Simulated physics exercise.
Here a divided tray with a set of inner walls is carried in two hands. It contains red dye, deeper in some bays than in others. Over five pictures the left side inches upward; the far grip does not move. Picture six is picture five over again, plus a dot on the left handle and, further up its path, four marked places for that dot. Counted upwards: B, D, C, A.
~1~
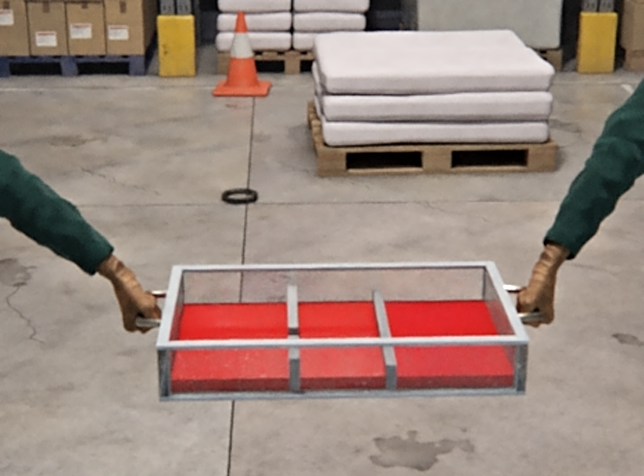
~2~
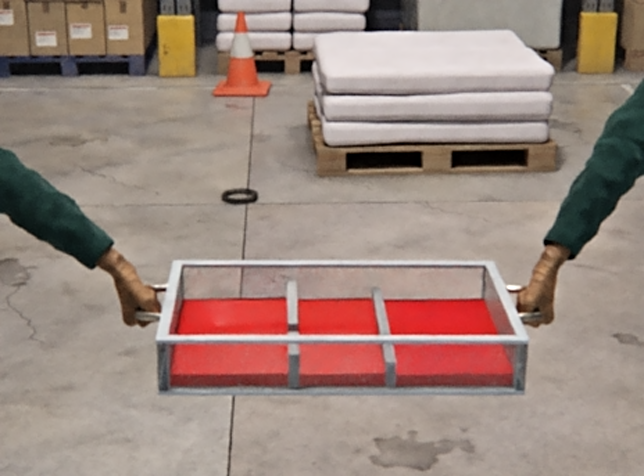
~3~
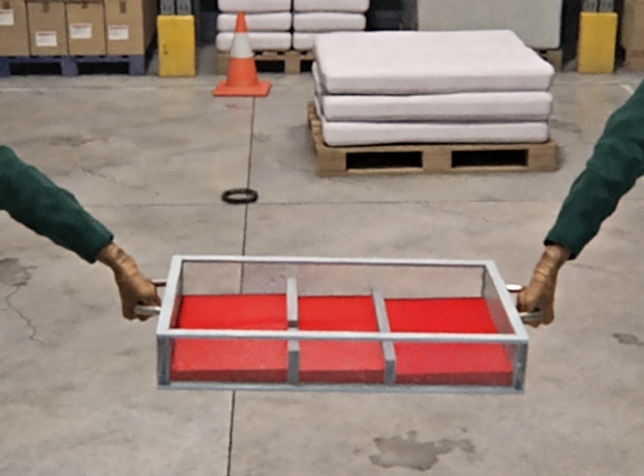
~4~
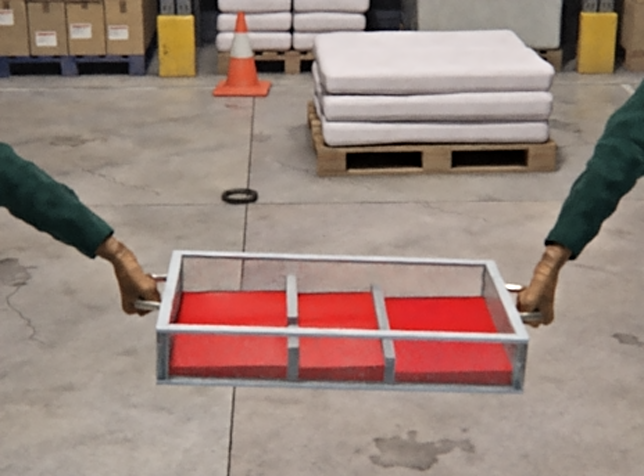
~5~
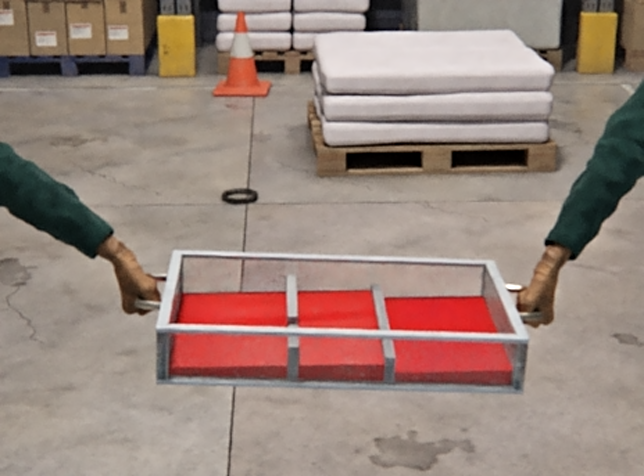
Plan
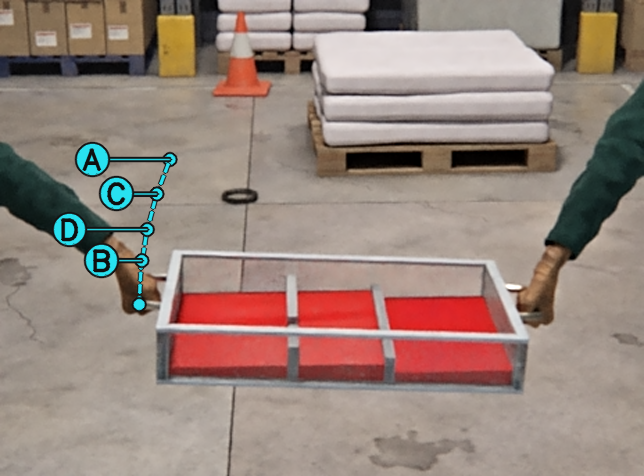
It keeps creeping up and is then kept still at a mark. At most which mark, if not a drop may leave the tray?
Choose C.
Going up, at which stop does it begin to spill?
A.
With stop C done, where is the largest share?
That is the right bay.
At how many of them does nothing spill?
Three.
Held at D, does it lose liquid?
No, that is safe.
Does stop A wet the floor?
Yes.
On the marked copy, A at (170, 159); B at (141, 260); C at (156, 193); D at (147, 229).
If A is chosen, about 8 % goes over the rim.
If B is chosen, nothing spills; the right bay holds the most.
If C is chosen, nothing spills; the right bay holds the most.
If D is chosen, nothing spills; the right bay holds the most.
